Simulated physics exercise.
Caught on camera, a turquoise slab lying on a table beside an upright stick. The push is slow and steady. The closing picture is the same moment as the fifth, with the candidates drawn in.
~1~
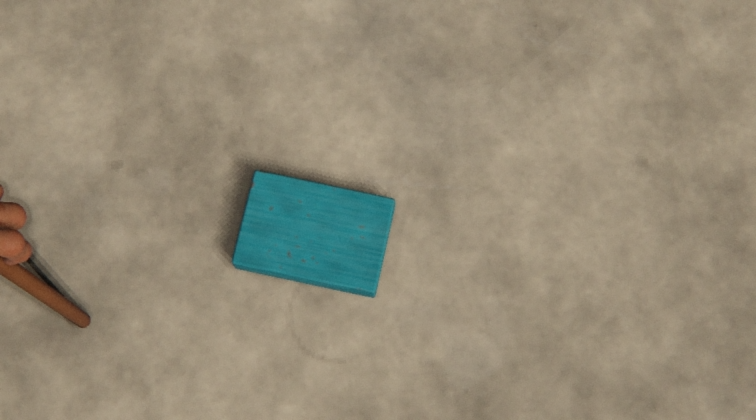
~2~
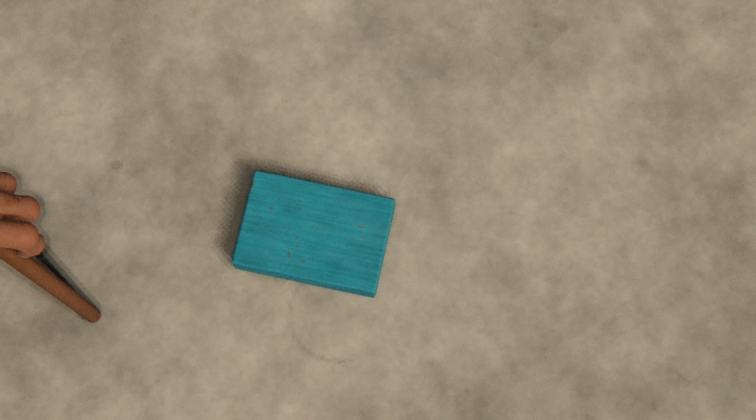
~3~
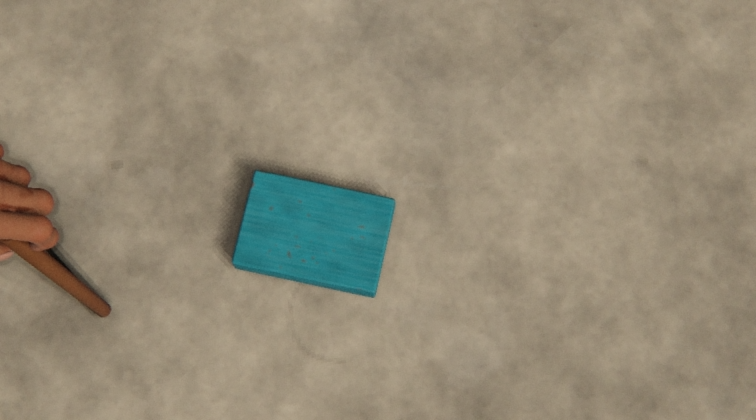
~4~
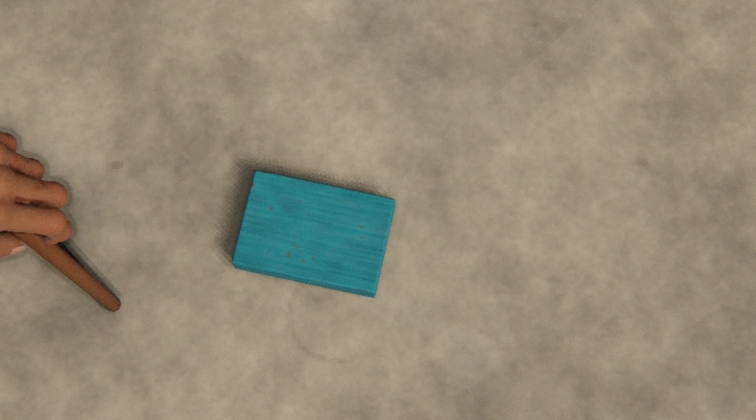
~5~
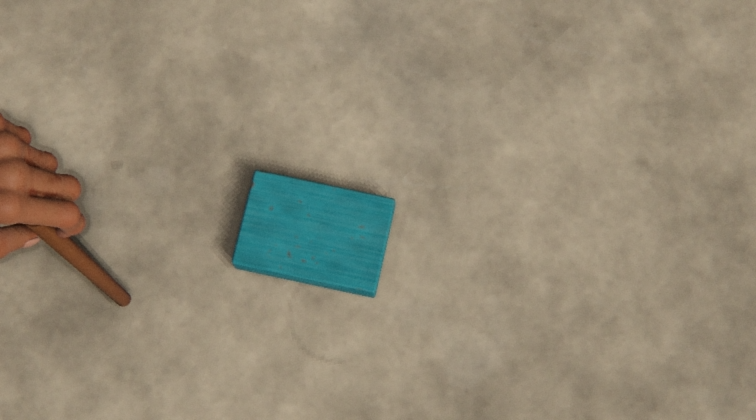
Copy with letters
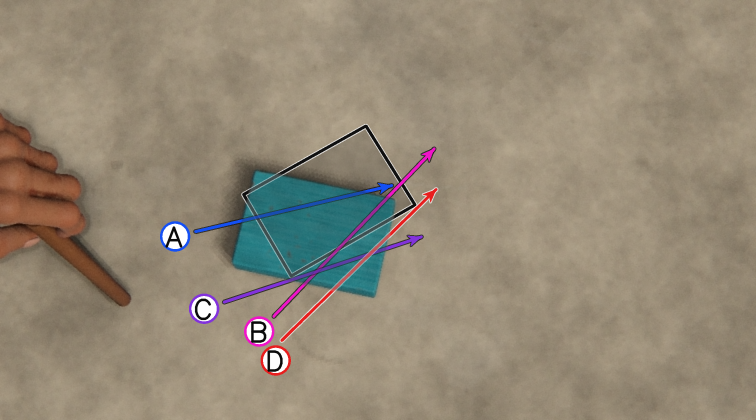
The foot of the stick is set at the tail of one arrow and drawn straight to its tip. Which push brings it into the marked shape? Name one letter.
Stroke D puts it in the outline.
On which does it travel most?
Stroke A.
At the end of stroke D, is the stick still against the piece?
No.
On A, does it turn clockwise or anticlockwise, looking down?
It turns clockwise.
On the copy, A from (196, 232) to (392, 186); B from (274, 316) to (434, 149); C from (224, 302) to (421, 237); D from (282, 340) to (436, 189).
On D. First, foot of the stick (338, 285), piece (318, 221).
Then, foot of the stick (394, 231), piece (326, 195).
Finally, foot of the stick (436, 190), piece (325, 191); it fills the outline.
By contrast, A leaves the piece out of the outline, at (422, 251); B leaves the piece out of the outline, at (335, 153); C leaves the piece out of the outline, at (338, 191).
